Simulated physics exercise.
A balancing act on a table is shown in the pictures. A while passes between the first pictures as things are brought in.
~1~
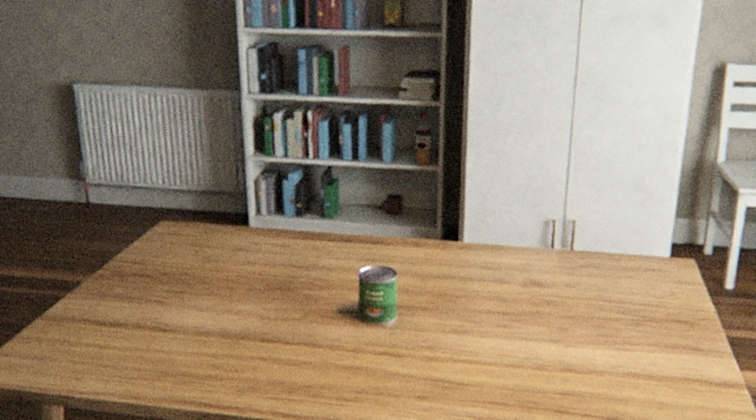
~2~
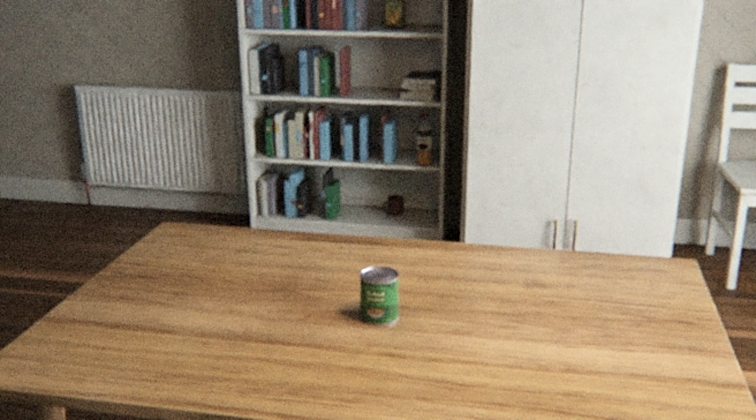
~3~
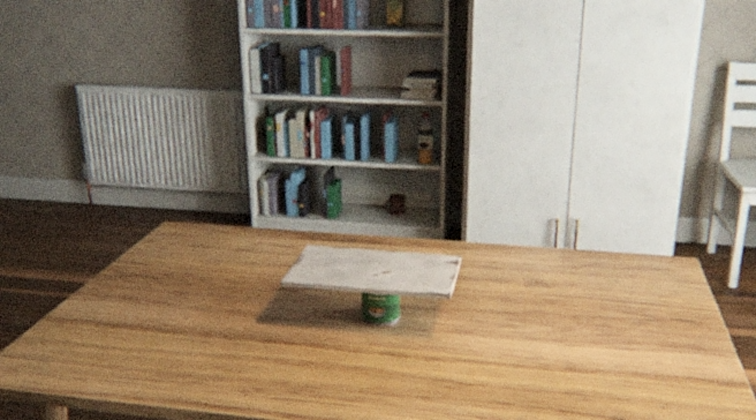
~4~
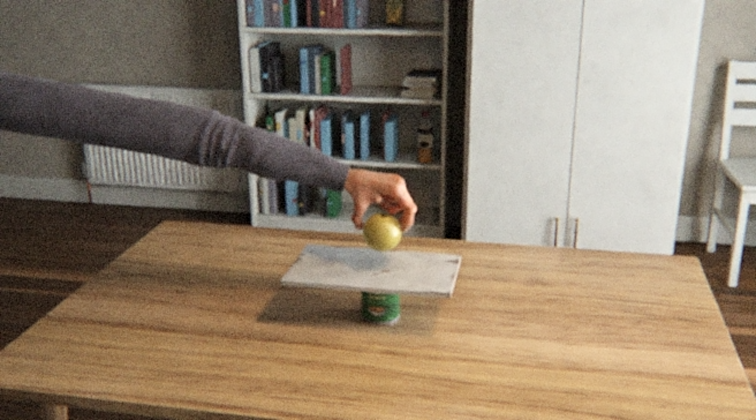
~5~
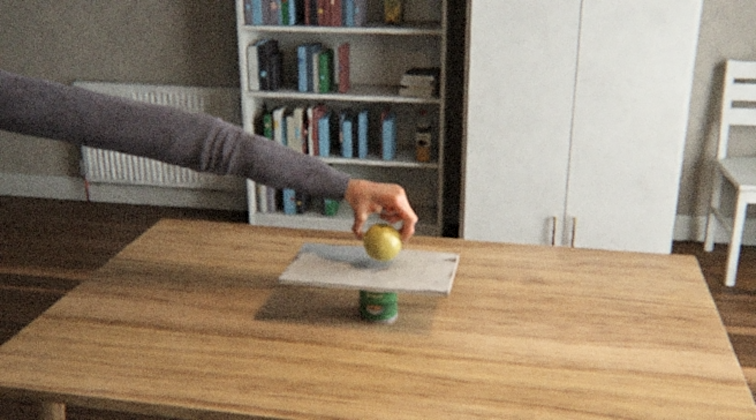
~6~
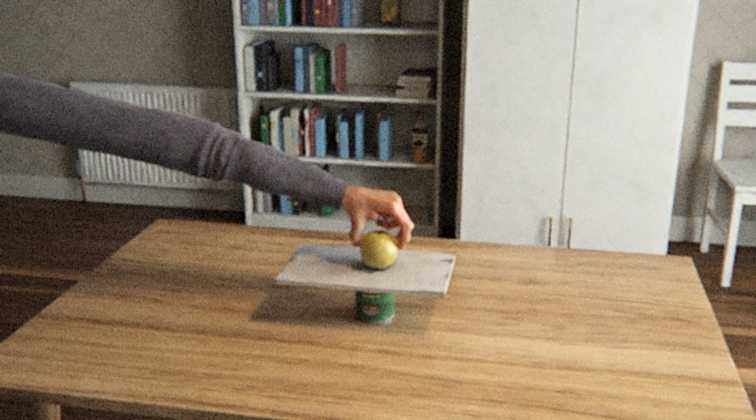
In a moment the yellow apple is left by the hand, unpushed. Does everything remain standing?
It will stay intact.
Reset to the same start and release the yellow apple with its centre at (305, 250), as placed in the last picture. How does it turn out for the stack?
What happens next is that it goes down.
Then, 0.50 s after the last picture, nothing has stirred.
Then, 1.20 s after the last picture, yellow apple resting near (379, 250).
At rest, all 3 in place. Seen from the same camera at the end, yellow apple near (379, 250). The stack keeps its balance.
